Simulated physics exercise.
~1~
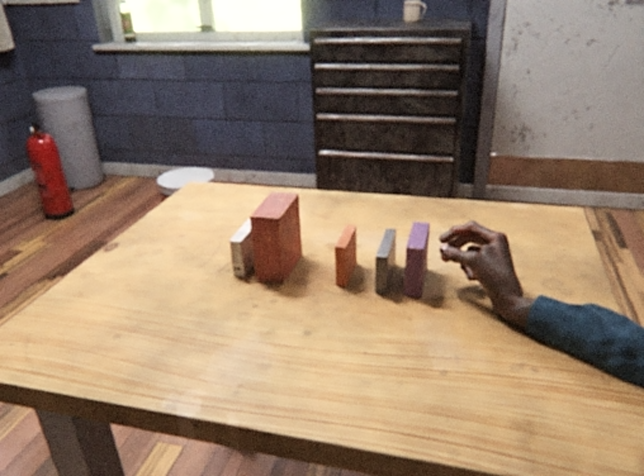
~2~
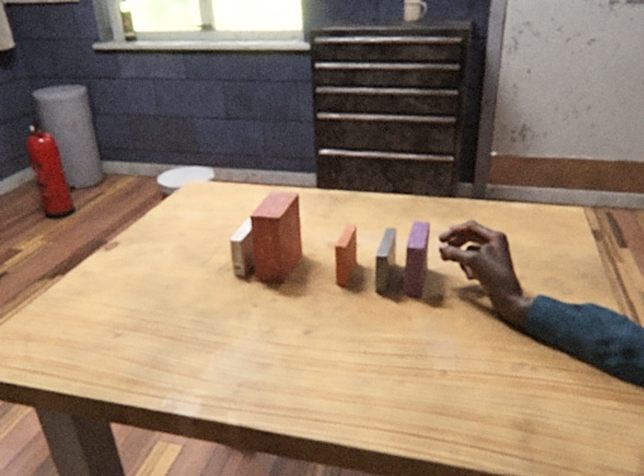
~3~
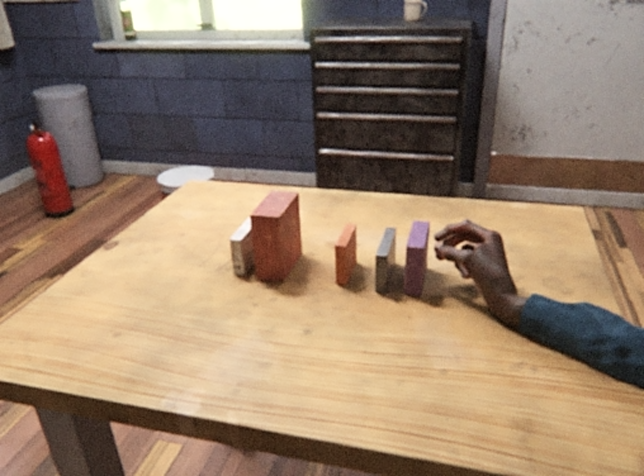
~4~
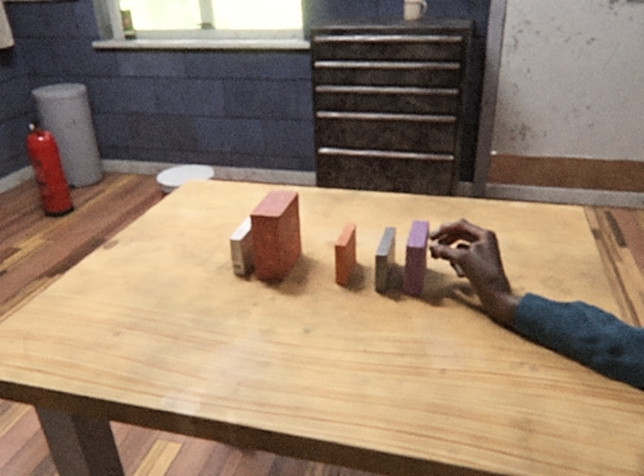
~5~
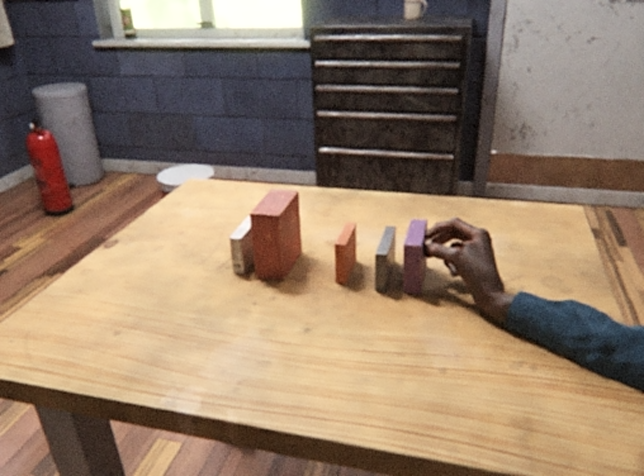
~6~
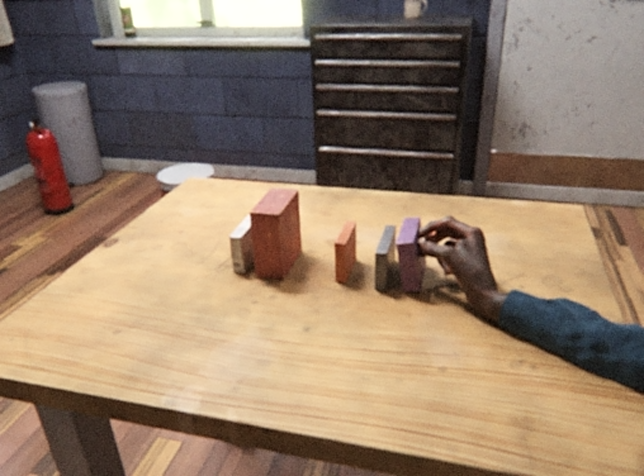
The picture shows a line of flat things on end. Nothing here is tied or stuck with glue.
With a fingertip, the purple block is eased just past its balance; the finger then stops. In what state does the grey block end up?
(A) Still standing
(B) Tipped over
Option B: Tipped over.
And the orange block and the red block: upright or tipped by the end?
The orange block tumbles, while the red block stays up.
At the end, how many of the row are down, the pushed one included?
3.
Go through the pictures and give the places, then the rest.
In the first frame, grey block (386, 261); orange block (347, 255).
In the second frame, orange block (347, 254); red block (278, 236).
In the third frame, orange block (347, 254); red block (278, 235).
In the fourth frame, orange block (346, 253); red block (277, 235).
In the fifth frame, purple block 2° over; orange block (346, 253); red block (277, 234).
In the sixth frame, purple block 10° over; grey block (386, 257); orange block (346, 252).
Then, 0.30 s later than the last frame, purple block 49° over; grey block tilted by 39° near (372, 256).
Then, 0.50 s later than the last frame, purple block 73° over; grey block on its side near (359, 267); orange block on its side.
When it is over, lying over on the table, orange block and grey block; red block as before. End places, in pixels of the last picture, grey block near (359, 267).
